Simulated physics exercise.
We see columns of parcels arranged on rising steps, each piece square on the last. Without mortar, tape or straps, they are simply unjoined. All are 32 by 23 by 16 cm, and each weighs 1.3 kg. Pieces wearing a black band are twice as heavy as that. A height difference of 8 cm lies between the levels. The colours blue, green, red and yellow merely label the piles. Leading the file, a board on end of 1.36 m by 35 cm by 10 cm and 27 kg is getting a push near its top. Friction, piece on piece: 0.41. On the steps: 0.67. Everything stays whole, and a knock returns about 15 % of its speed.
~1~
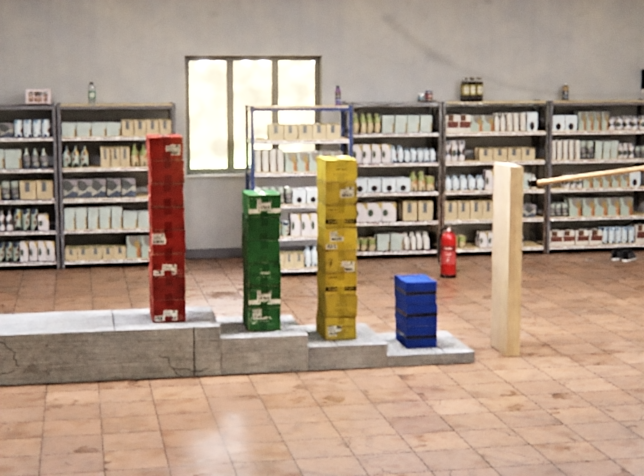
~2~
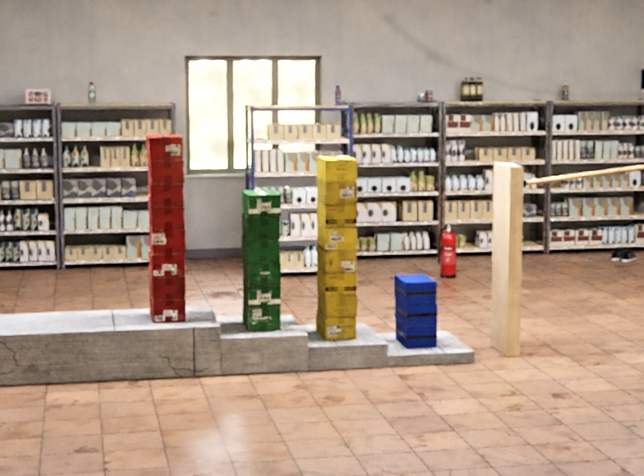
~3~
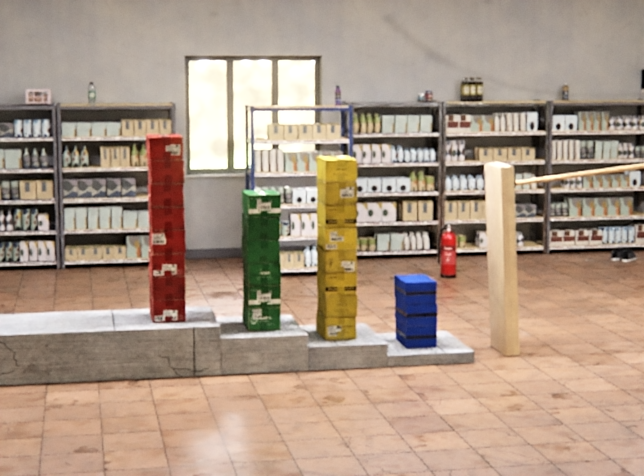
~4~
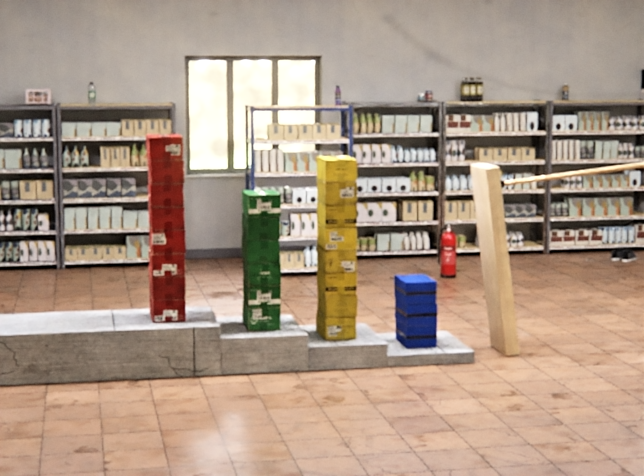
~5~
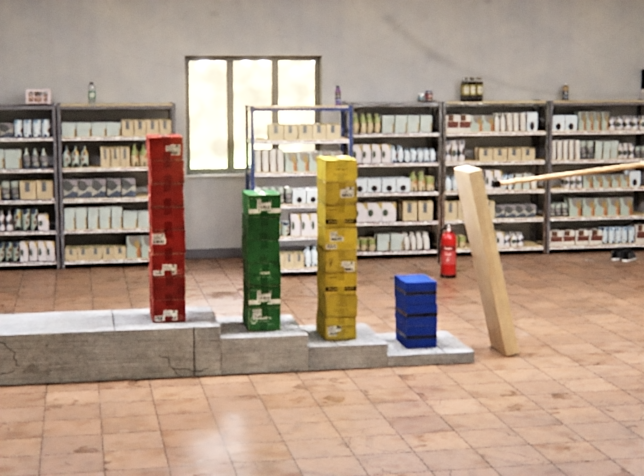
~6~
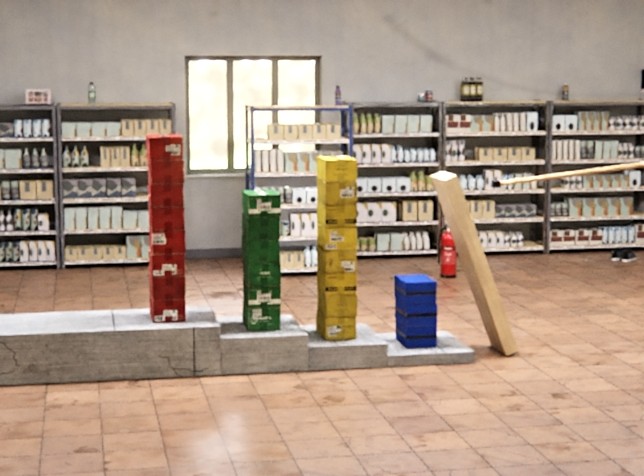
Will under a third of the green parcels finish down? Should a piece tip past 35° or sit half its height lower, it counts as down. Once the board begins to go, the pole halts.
Yes, fewer than one in three.
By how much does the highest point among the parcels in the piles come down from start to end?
Around 0 centimetres.
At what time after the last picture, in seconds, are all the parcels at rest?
Somewhere near 2.0 seconds.
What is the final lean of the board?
60°, roughly.
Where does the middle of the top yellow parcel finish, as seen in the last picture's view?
In the final picture its centre lies roughly at (269, 176).
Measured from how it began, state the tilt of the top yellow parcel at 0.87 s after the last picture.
Near 5 degrees from where it started.
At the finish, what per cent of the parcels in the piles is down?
Estimate: About 10% of them.
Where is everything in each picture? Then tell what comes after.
In the first frame (places mark the middle of the side facing us), pole end (535, 184) 11 cm short, board 0° from upright; top green parcel (265, 206); top yellow parcel (342, 171); the rest undisturbed.
Pole end (524, 184) 27 mm short, board 0° from upright; top green parcel (265, 206), in the second frame.
Pole end 54 mm in, board 3° from upright; top green parcel (265, 206); the rest undisturbed, in the third frame.
Pole end (502, 184) 13 cm in, board 8° from upright; top green parcel (265, 206); the rest undisturbed, in the fourth frame.
Pole end (498, 184) 17 cm in, stopped, board 13° from upright; top green parcel (265, 206); the rest undisturbed, in the fifth frame.
Pole end (498, 184) 17 cm in, stopped, board 21° from upright; top green parcel (265, 206); top red parcel (166, 149); the rest undisturbed, in the sixth frame.
Then, 0.27 s after the last picture, board 45° from upright; none of the 6 green parcels down (0 of 25 in all colours); top green parcel unmoved; top blue parcel shifted 20 mm.
Then, 0.57 s after the last picture, board 54° from upright; none of the 6 green parcels down (0 of 25 in all colours); top green parcel unmoved; top blue parcel leaning 24°.
Then, 0.87 s after the last picture, board 61° from upright; none of the 6 green parcels down (1 of 25 in all colours); top green parcel unmoved; top blue parcel leaning 30°, 9 cm lower.
Then, 1.23 s after the last picture, board 61° from upright; none of the 6 green parcels down (2 of 25 in all colours); top green parcel unmoved; top blue parcel leaning 38°, 10 cm lower.
At rest, board 61° from upright; none of the 6 green parcels down (2 of 25 in all colours); top green parcel shifted 45 mm; top blue parcel leaning 38°, 10 cm lower. That is 0 per cent. As the last picture would show them, middles, top green parcel near (255, 204), top blue parcel near (365, 304).
